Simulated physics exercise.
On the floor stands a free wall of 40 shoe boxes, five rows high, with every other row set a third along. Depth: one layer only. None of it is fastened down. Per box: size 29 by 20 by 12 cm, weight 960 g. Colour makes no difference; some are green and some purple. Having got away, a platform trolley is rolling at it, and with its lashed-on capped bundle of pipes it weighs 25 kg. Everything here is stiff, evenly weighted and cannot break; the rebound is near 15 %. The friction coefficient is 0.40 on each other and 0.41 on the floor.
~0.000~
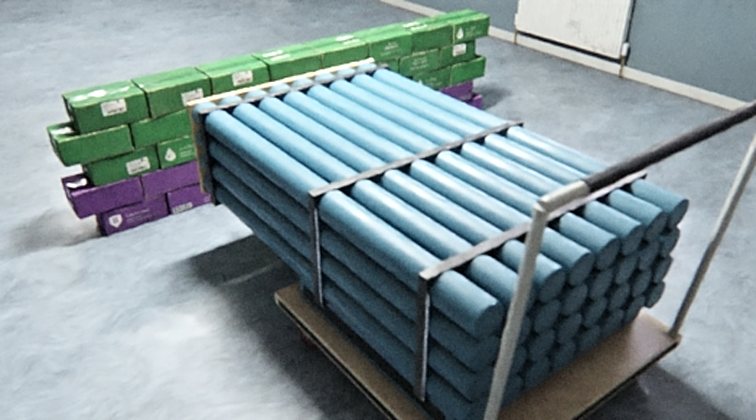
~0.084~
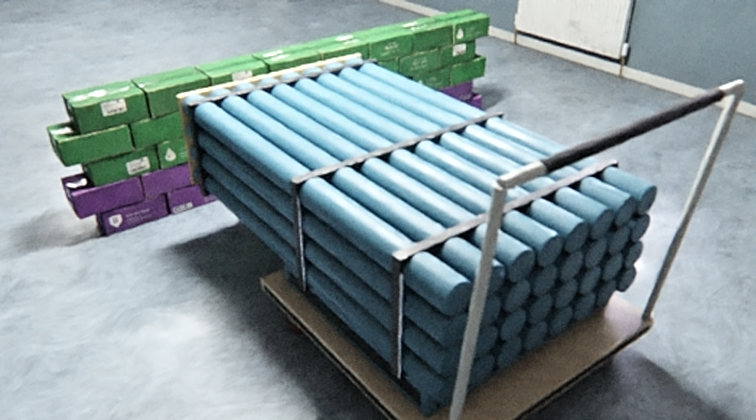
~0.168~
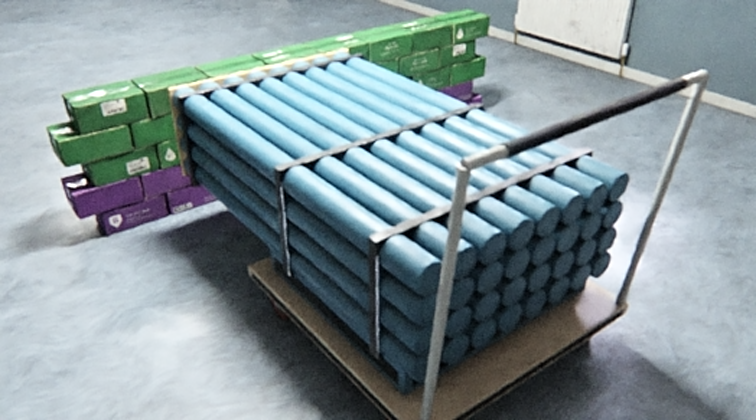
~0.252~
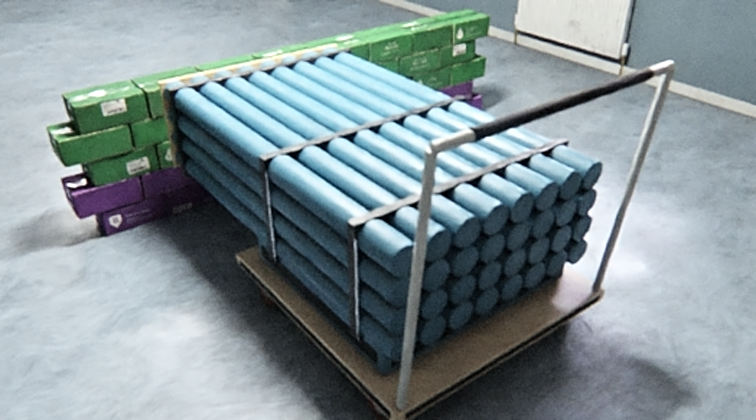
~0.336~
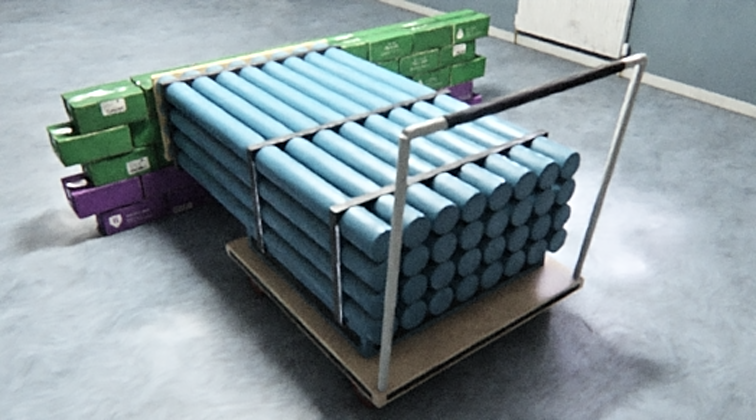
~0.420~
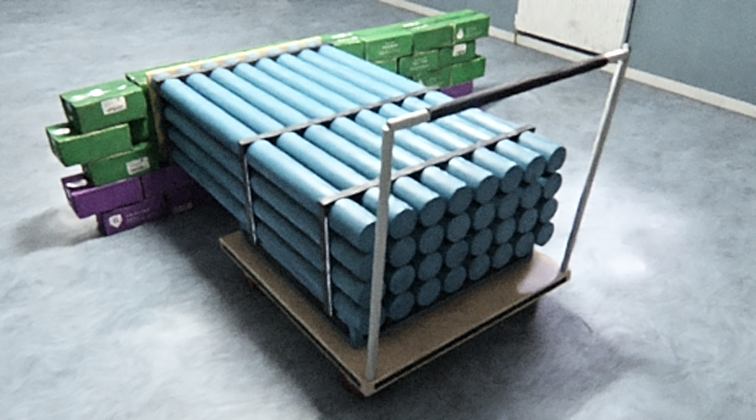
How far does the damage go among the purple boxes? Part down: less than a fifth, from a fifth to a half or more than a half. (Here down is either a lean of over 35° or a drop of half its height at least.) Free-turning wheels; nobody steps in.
The down tally is going to be under one in five.
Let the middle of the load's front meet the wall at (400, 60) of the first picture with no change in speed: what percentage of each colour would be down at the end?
Then purple ends 0 per cent down and green 50 per cent.
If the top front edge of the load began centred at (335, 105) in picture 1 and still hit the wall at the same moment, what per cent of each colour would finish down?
You'd end up with purple at 0 per cent down and green at 60 per cent.
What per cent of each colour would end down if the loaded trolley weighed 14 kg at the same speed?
Purple 0, green 0 %.
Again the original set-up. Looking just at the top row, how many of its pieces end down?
Exactly 6.
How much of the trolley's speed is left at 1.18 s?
It is moving at around 0.1 m/s.
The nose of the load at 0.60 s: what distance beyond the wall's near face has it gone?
Around 15 cm beyond.
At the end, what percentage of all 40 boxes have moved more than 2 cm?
It comes to 45 percent.
By 0.60 s, load 16 cm past the wall's line, still rolling; none of the 16 purple boxes down (0 of 40 in all colours); top purple box unmoved.
By 0.84 s, load 20 cm past the wall's line, still rolling; none of the 16 purple boxes down (14 of 40 in all colours); top purple box unmoved.
By 1.18 s, load 23 cm past the wall's line, still rolling; none of the 16 purple boxes down (15 of 40 in all colours); top purple box unmoved.
When it is over (2.0 s), load 24 cm past the wall's line, stopped; none of the 16 purple boxes down (15 of 40 in all colours); top purple box unmoved; top green box unmoved. That is 0 per cent. In pixels of the last frame, middles, top purple box near (103, 189), top green box near (461, 27).
